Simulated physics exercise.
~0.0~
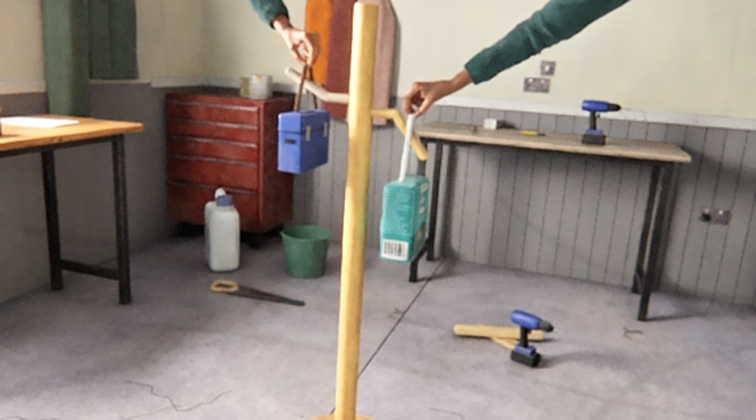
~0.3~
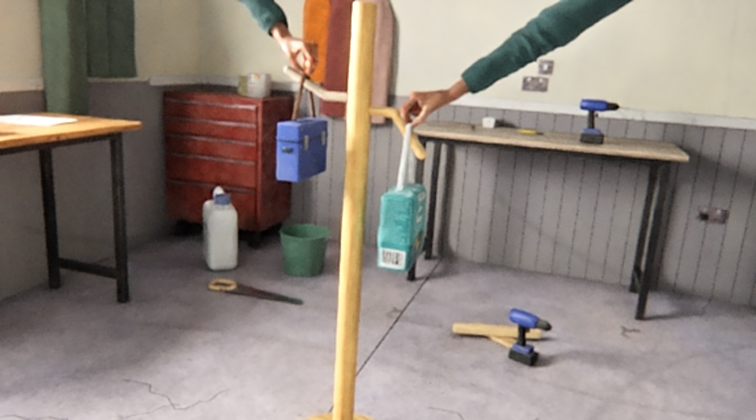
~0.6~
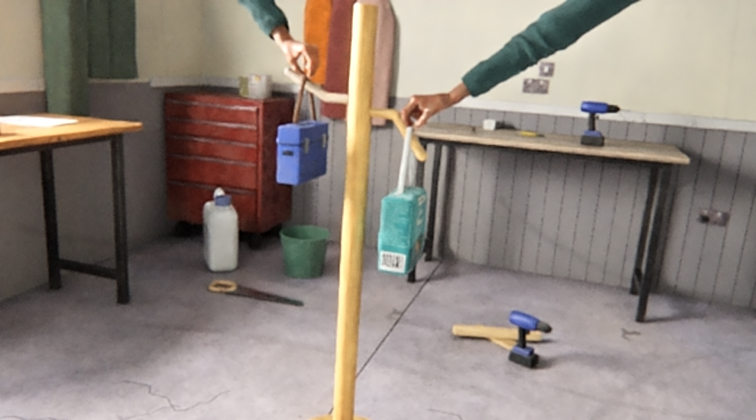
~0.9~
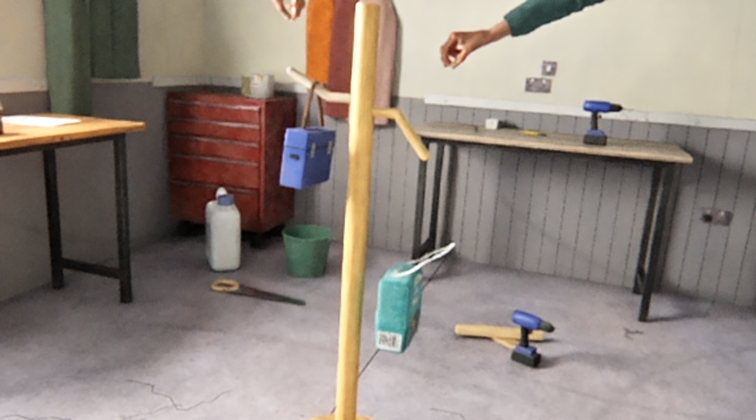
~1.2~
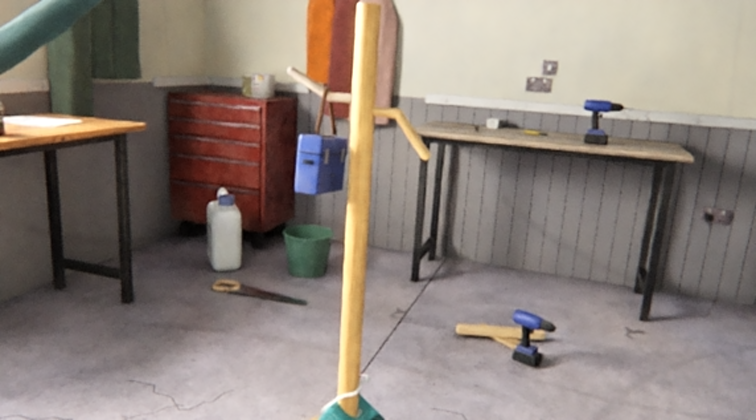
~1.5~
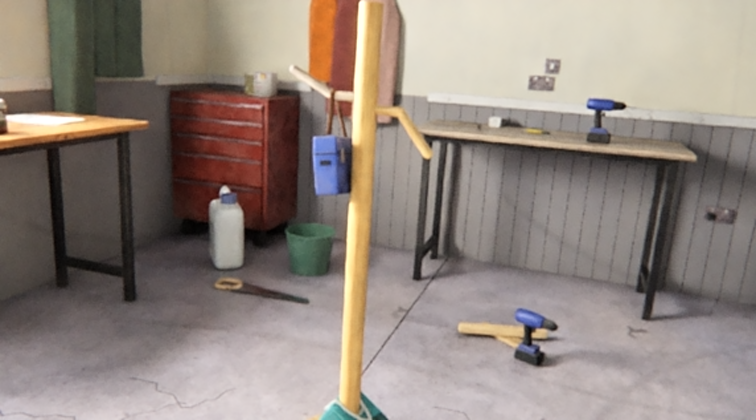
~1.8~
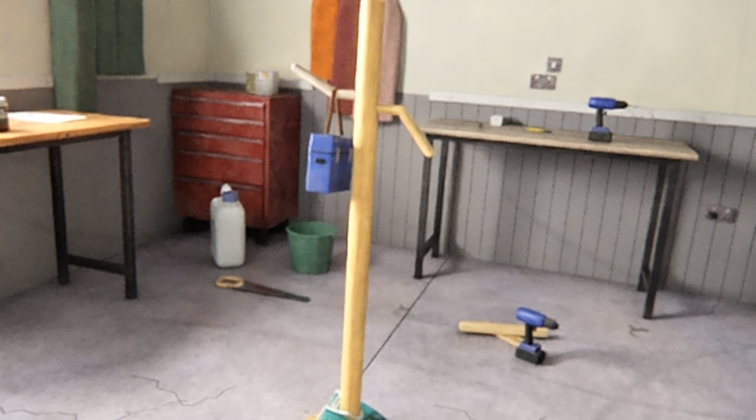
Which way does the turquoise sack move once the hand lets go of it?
It moves down, dropping from the right peg to the floor at the foot of the post.
